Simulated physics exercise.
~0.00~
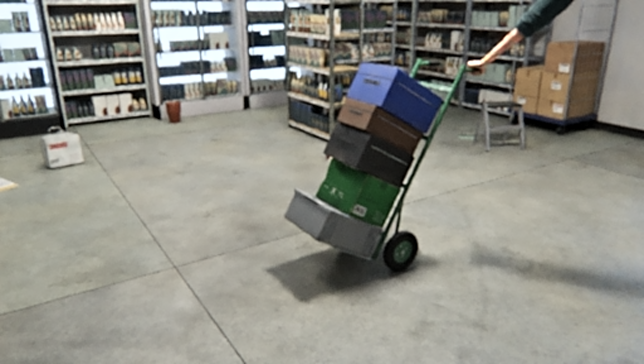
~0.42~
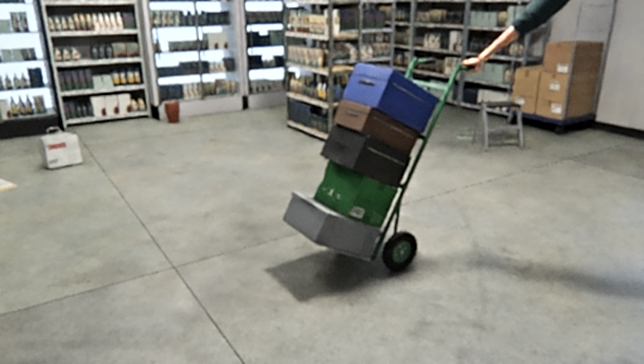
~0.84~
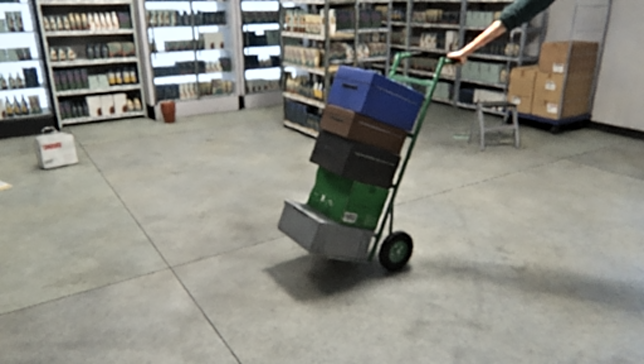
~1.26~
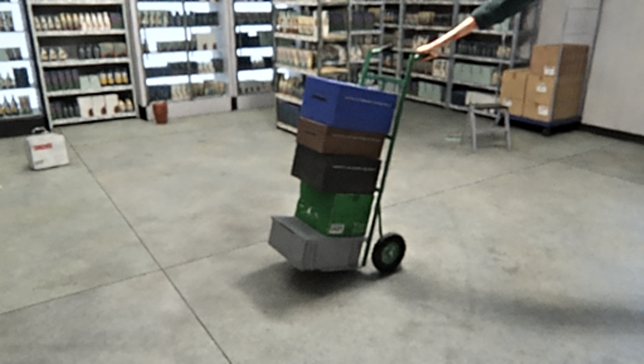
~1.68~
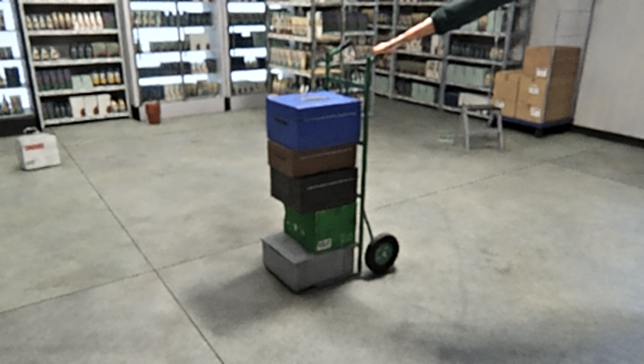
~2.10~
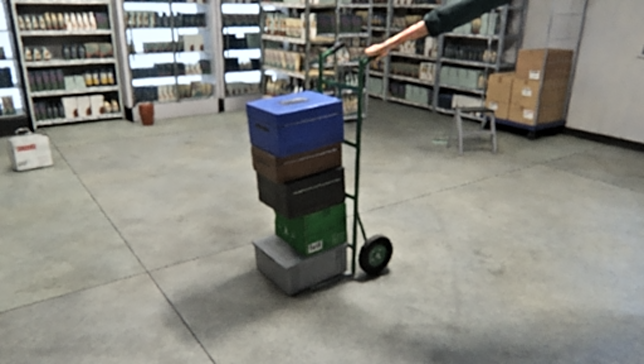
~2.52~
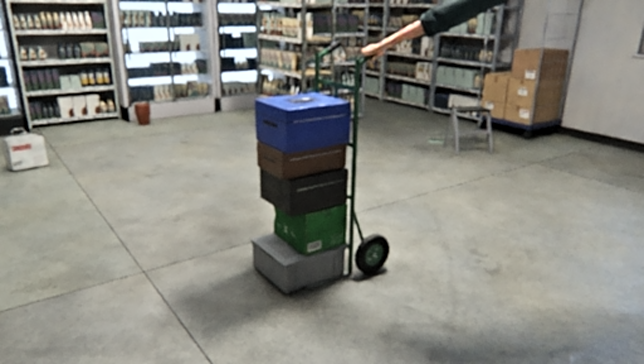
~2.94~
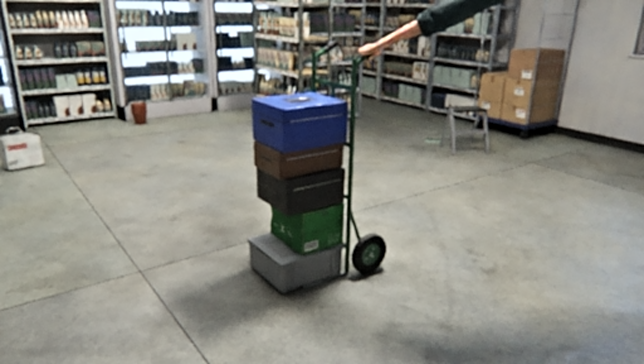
We see a hand tilt a leaning green hand truck upright in a storeroom, carrying a closed grey tote, a green parcel, and brown, black and blue toolboxes. The stack rocks slightly as the truck lands, then settles, with all five items still piled on it.
